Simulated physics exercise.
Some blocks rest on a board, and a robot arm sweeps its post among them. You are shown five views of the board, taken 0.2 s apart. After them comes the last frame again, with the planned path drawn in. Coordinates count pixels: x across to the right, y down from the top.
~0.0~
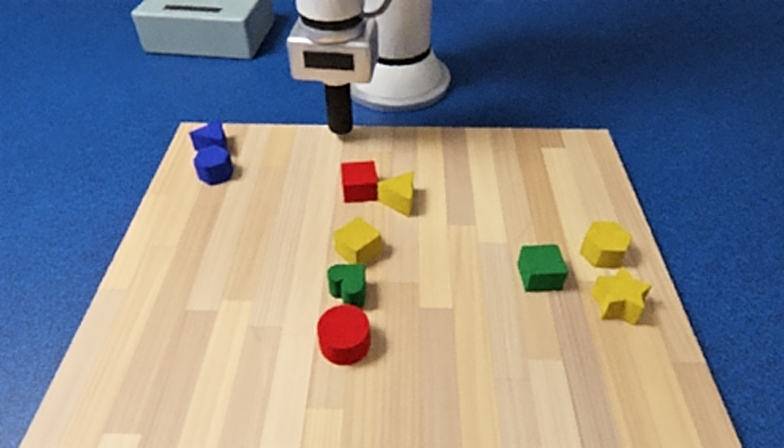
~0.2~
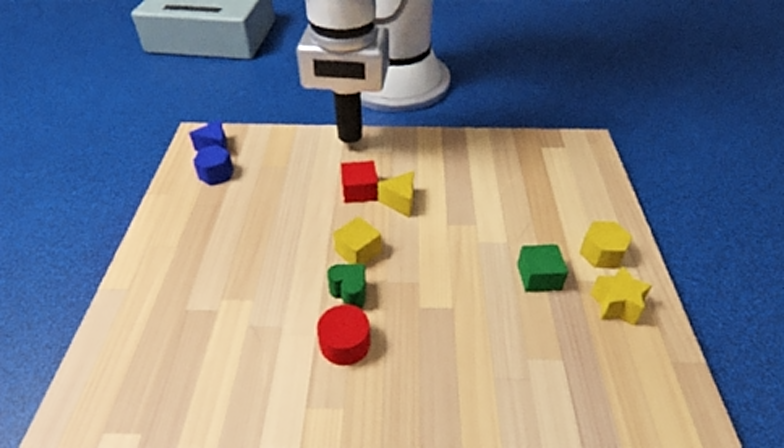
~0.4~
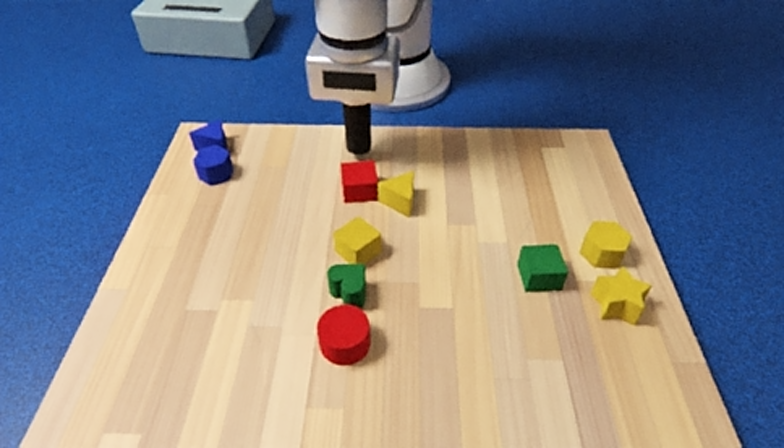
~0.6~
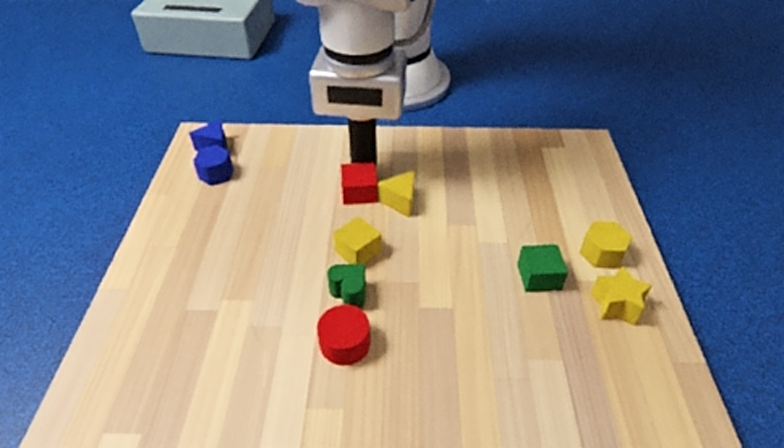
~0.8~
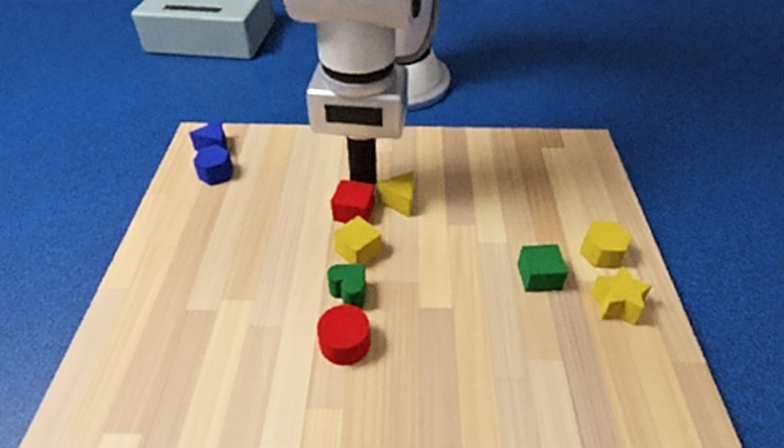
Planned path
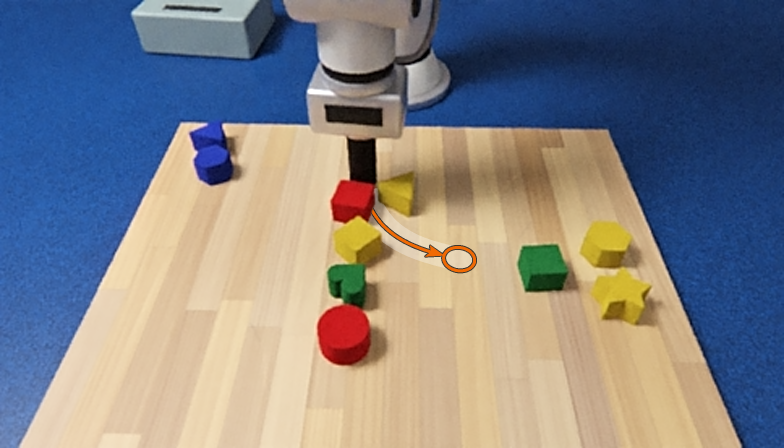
A robot arm moved its black post down to the red square block and pushed it a little way toward the yellow square block, while the other colored blocks on the wooden board stayed still.
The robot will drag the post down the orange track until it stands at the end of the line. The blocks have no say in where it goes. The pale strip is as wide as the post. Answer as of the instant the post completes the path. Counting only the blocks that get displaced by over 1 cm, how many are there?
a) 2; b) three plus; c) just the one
b (three plus)
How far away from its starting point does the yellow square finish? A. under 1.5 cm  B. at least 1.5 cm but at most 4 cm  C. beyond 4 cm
The answer is B.
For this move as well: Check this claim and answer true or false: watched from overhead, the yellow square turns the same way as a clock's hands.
This is false.
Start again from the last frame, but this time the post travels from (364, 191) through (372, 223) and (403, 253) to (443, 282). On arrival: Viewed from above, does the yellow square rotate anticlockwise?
That would be a yes.
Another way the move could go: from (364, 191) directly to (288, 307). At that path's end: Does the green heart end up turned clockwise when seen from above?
Going by the path, yes.
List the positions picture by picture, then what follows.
In the first frame, post's lower end at (341, 128); red square at (359, 172); yellow square at (357, 233); yellow triangular block at (401, 184); green square at (545, 258).
In the second frame, post at (350, 136); blocks still.
In the third frame, post at (359, 147); blocks still.
In the fourth frame, post at (364, 162); red square at (359, 174).
In the fifth frame, post at (363, 181); red square at (353, 193); yellow square at (357, 233); yellow triangular block at (401, 184); green square at (545, 258).
Drawn move, from (364, 191) through (379, 220) and (412, 245) to (459, 259).
The first path, step by step. One third of the way, post at (379, 211); red square at (348, 214), turned 45° clockwise; yellow square at (351, 248), turned 30° anticlockwise; yellow triangular block at (407, 191), turned 65° anticlockwise.
Two thirds of the way, post at (413, 236); red square at (348, 214), turned 45° clockwise; yellow square at (351, 248), turned 30° anticlockwise; yellow triangular block at (409, 194), turned 90° anticlockwise.
At the end, post at (460, 249); red square at (348, 214), turned 45° clockwise; yellow square at (351, 248), turned 30° anticlockwise; yellow triangular block at (409, 194), turned 90° anticlockwise; green square still.
